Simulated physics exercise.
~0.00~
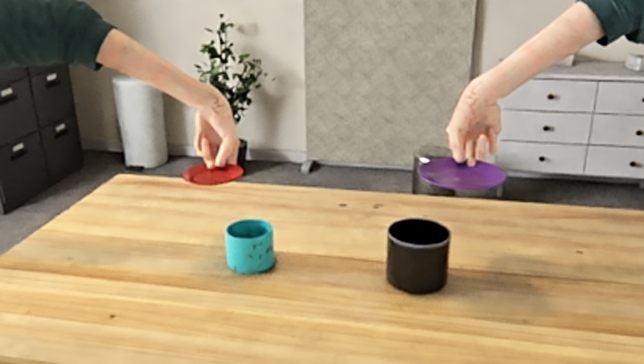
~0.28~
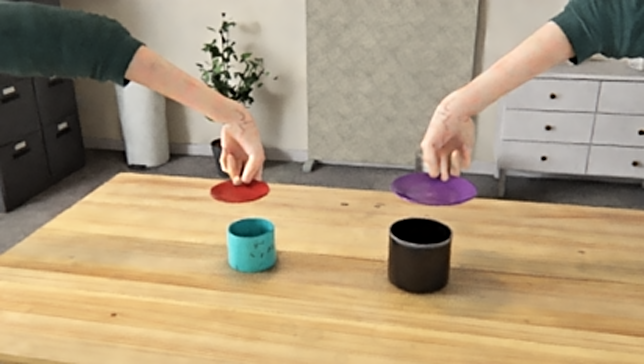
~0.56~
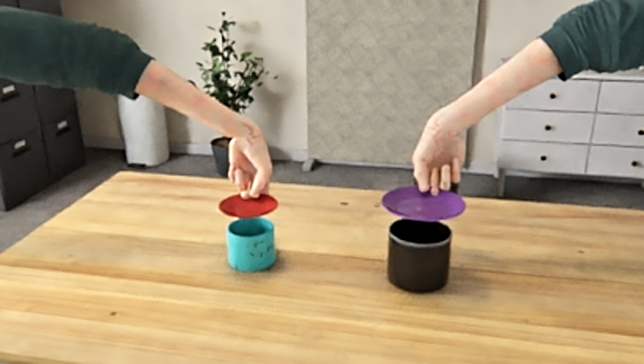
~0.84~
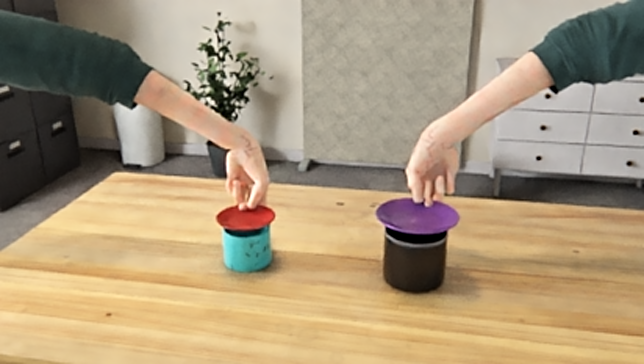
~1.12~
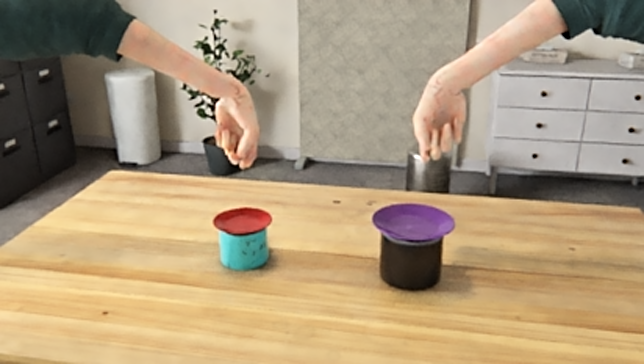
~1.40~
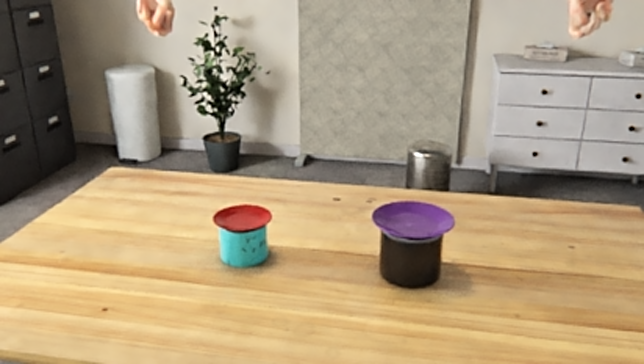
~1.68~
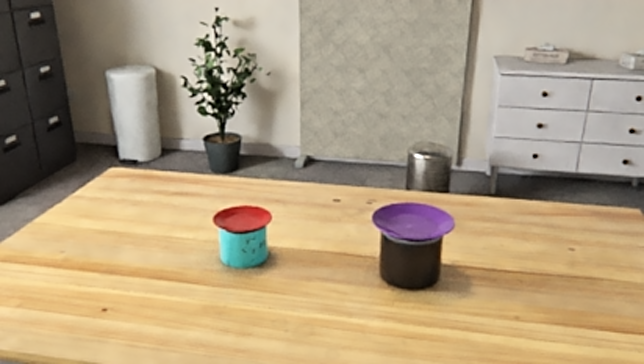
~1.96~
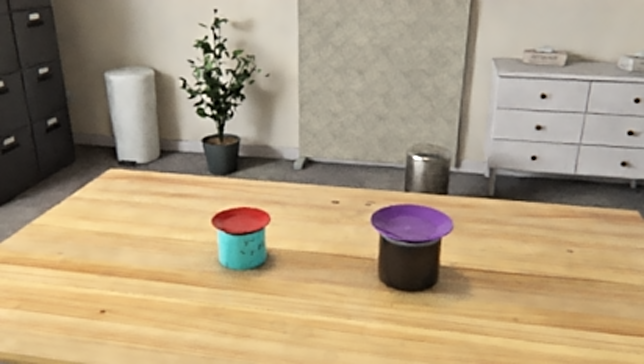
On a wooden table, two hands lower a red plate and purple saucer, covering two containers.
